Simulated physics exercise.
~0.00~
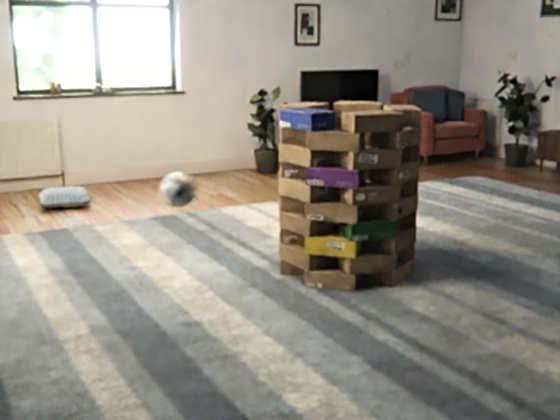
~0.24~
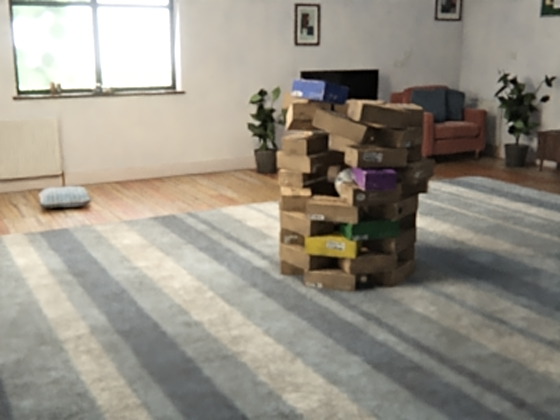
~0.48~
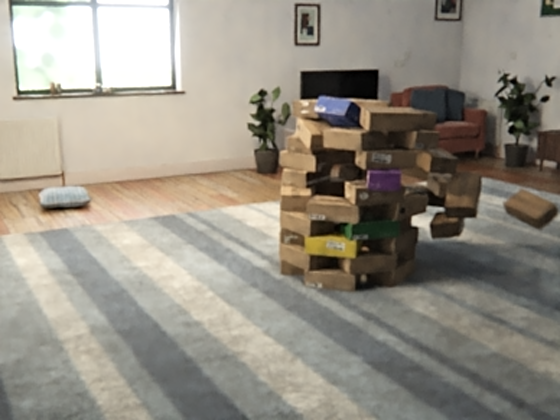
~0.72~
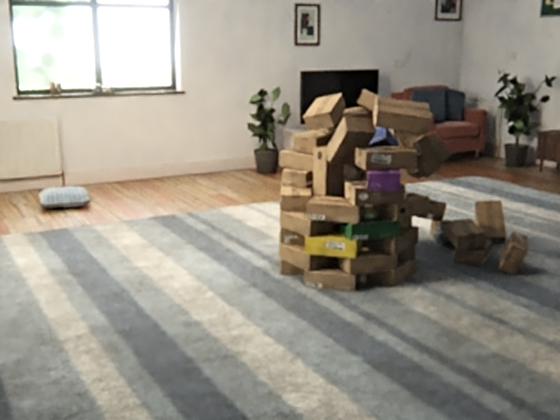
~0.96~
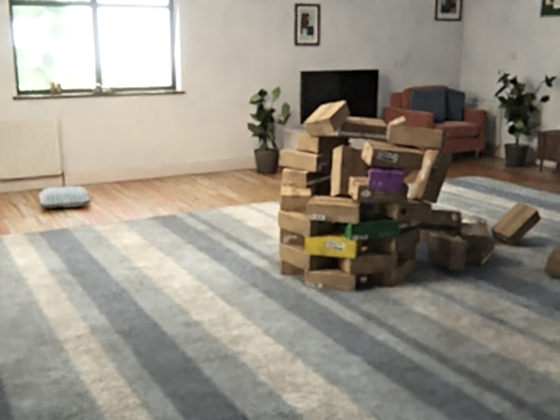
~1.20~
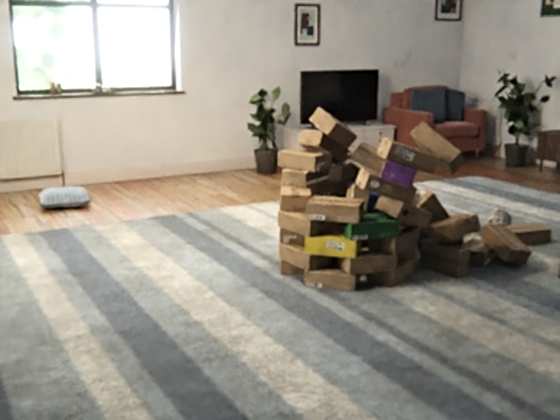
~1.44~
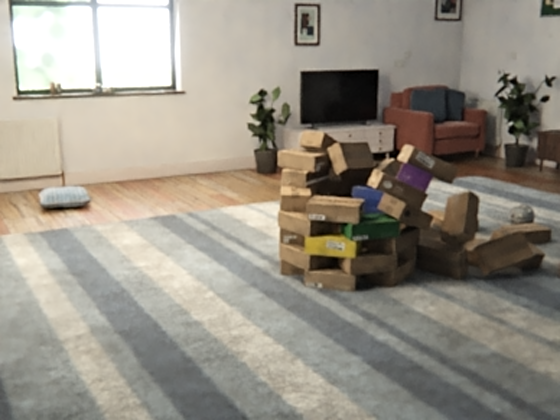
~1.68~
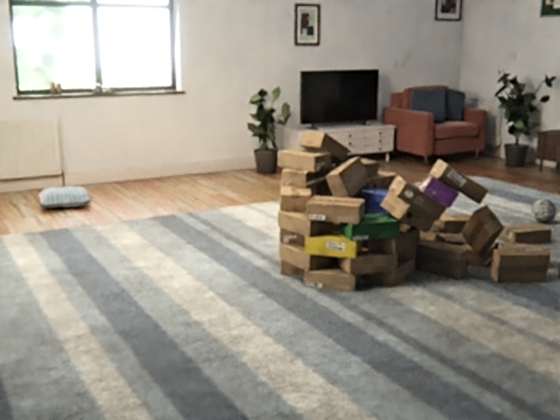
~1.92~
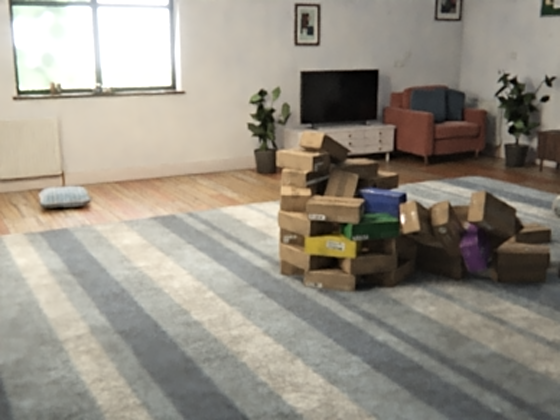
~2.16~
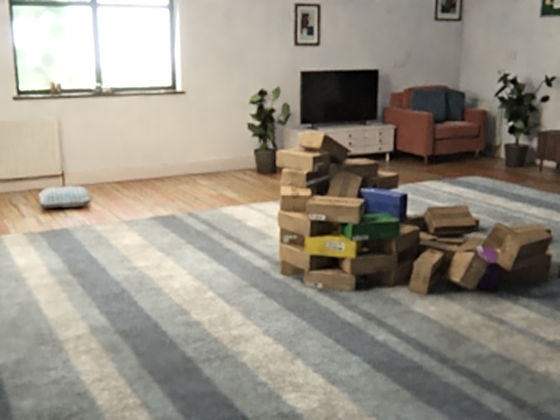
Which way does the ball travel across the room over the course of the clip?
It travels to the right, from the left side of the box tower to the area beyond its right side.
